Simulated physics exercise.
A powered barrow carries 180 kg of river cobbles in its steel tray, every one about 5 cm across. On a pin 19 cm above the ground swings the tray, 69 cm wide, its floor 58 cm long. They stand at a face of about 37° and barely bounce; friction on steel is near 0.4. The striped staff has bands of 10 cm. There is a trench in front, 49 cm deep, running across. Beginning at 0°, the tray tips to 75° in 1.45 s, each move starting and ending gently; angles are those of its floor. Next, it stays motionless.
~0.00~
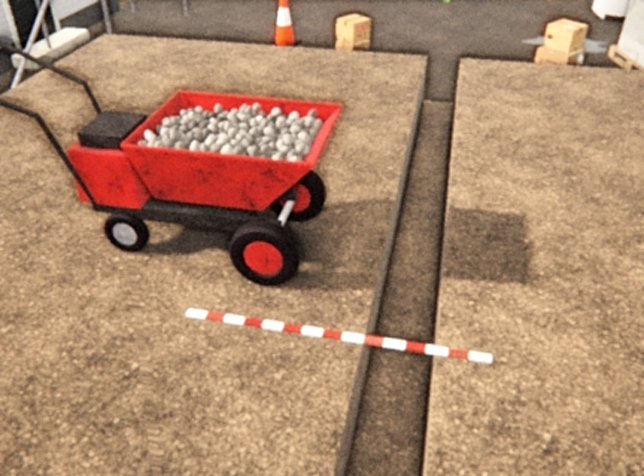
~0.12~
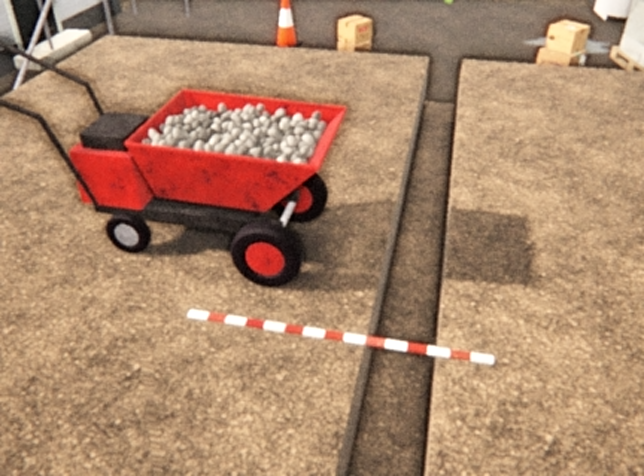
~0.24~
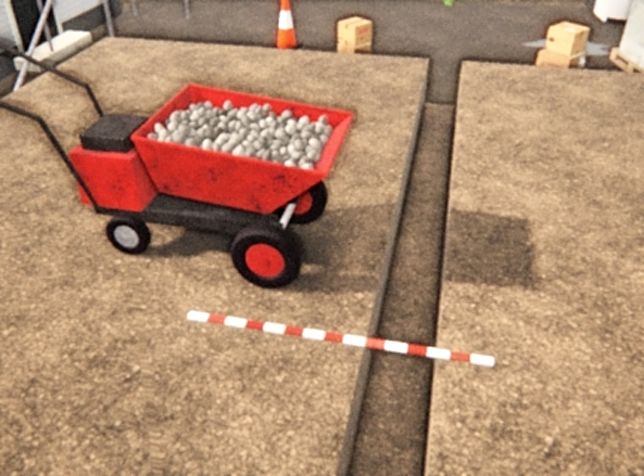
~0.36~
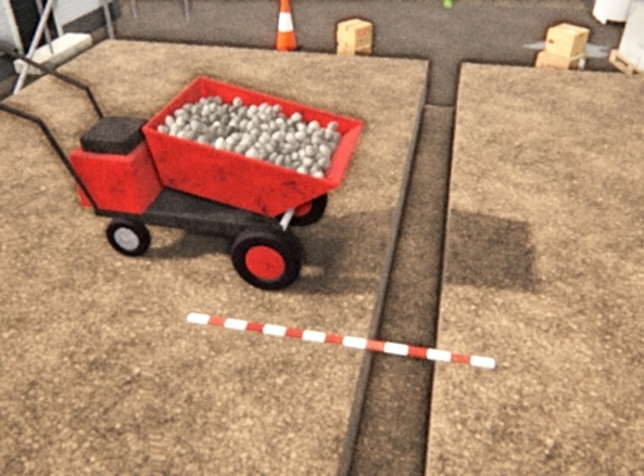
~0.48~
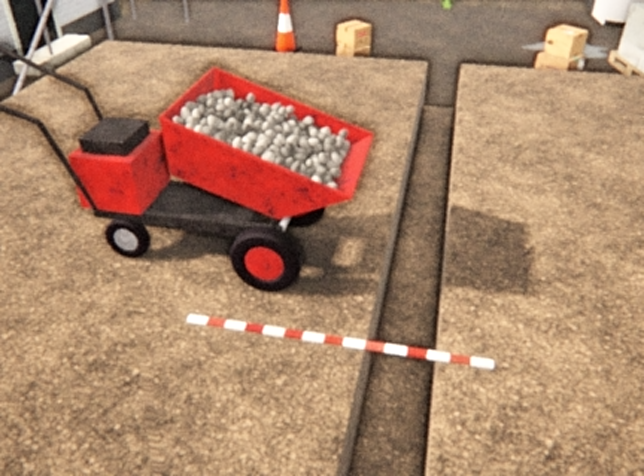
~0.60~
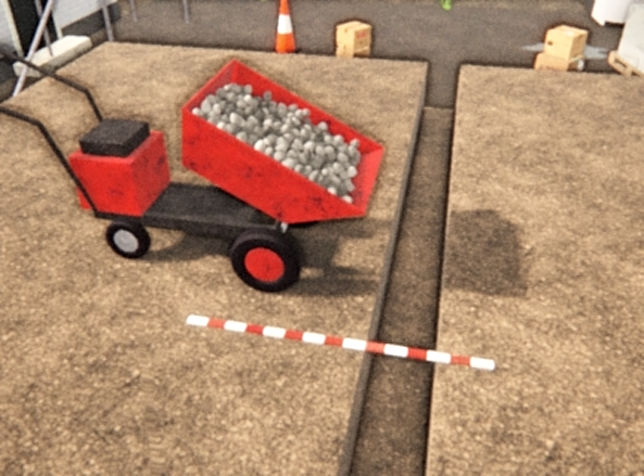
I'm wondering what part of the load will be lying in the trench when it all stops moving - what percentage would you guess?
I would guess about 93 per cent.
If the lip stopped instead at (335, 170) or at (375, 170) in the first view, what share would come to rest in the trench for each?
Some 65 and some 5 per cent, in that order.
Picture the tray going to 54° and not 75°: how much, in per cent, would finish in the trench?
It would be near 60 per cent.
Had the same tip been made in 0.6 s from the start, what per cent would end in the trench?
With that change, it comes to around 70 per cent.
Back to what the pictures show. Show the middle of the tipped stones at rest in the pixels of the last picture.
Roughly (414, 322), I'd say.
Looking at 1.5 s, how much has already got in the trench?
Some 55 per cent.
After 1.1 s the floor is at 63°; 98 % in the tray, 2 % in the trench; the foremost stones are at (412, 259).
After 1.5 s the floor is at 75°; 38 % in the tray, 57 % in the trench, 5 % past the trench; the foremost stones are at (506, 274).
After 1.9 s the floor is at 75°; 10 % in the tray, 83 % in the trench, 7 % past the trench; the foremost stones are at (557, 289).
After 3.8 s the floor is at 75°; 0 % in the tray, 93 % in the trench, 7 % past the trench; the foremost stones are at (576, 291).
